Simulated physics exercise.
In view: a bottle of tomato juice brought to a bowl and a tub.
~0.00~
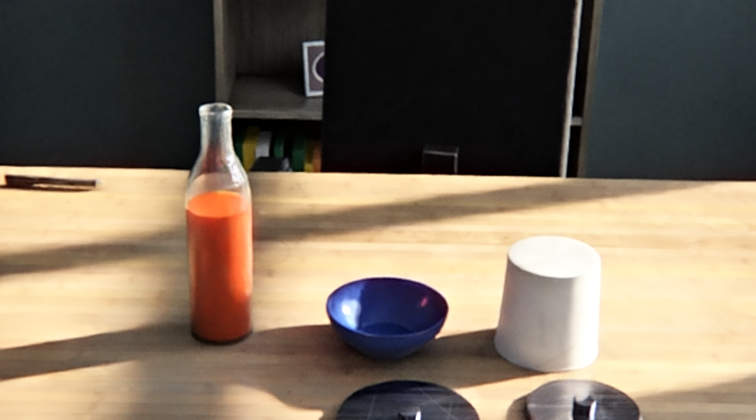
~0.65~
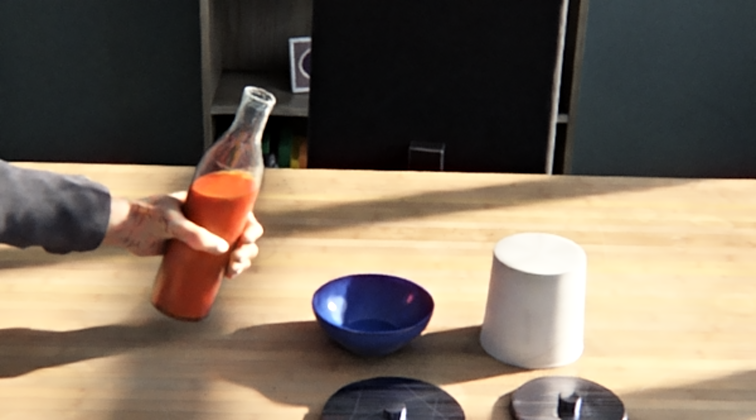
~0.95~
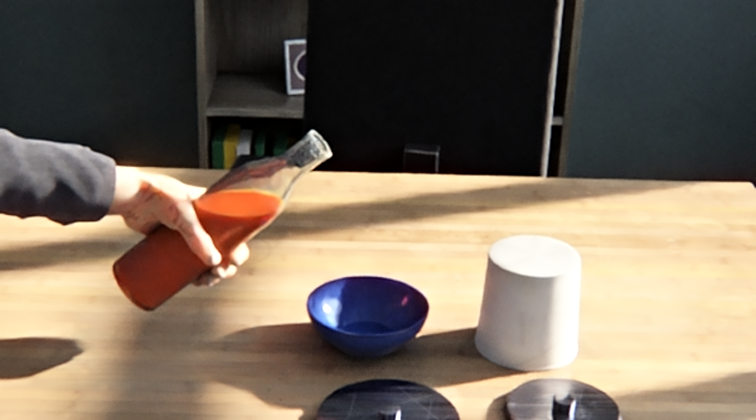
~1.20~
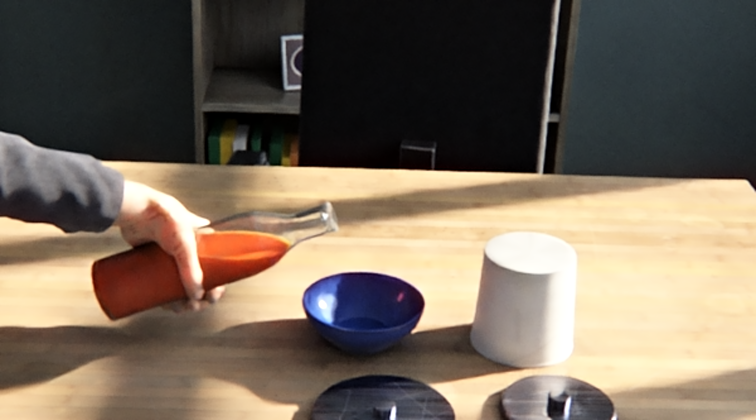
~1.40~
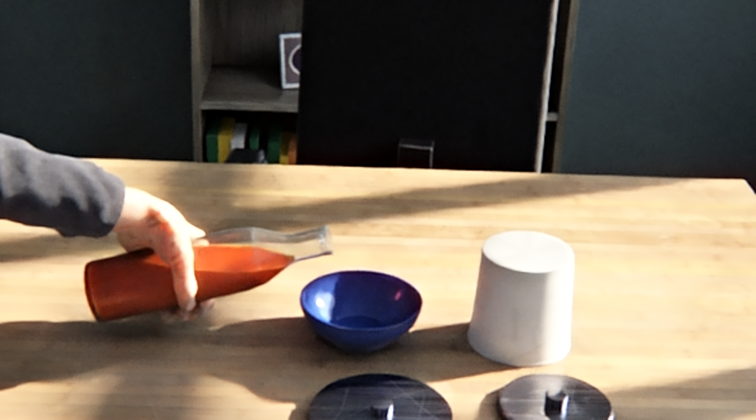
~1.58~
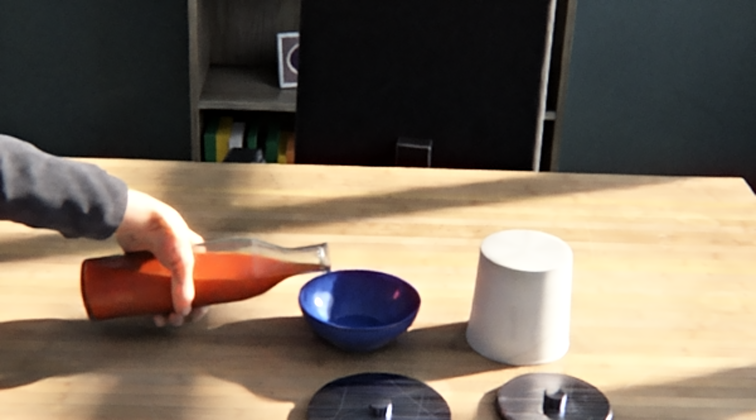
On a sunlit wooden table, a clear bottle of red-orange liquid stands left of an open blue bowl and an upside-down white tub. A hand reaches in from the left, lifts the bottle and tilts it rightward until it lies nearly horizontal, its mouth near the bowl's rim, with nothing flowing out.
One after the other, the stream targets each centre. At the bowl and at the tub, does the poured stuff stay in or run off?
Outcome: The bowl will end up with some, the tub will end up with nothing.
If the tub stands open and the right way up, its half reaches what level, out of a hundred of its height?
Level: Approx. 30 % of height.
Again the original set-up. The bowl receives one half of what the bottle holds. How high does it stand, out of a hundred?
Near 75 in a hundred.
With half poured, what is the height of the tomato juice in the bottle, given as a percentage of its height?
It comes out at some 30 per cent.
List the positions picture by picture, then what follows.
Nothing is moving yet; bottle (219, 221) about half full; bowl (387, 327) open; tub (550, 302) upside down, in the first frame.
The bottle is picked up; bottle (219, 200) tipped 20° with all of its load; bowl (372, 324) open, in the second frame.
Tilting; bottle (228, 214) tipped 50° with all of its load; tub (530, 301) upside down, in the third frame.
No stream yet; bottle (221, 253) tipped 70° with all of its load; bowl (363, 322) open, in the fourth frame.
Still nothing leaves it; bottle (215, 265) tipped 75° with all of its load; tub (523, 297) upside down, in the fifth frame.
On the point of pouring; bottle (212, 273) tipped 80° with all of its load; bowl (359, 319) open; tub (522, 296) upside down, in the sixth frame.
By 2.3 s, the tomato juice goes into the bowl.
By 3.2 s, it runs off the upturned base of the tub.
By 4.6 s, the bowl has its share inside; the tub is empty, in a puddle.
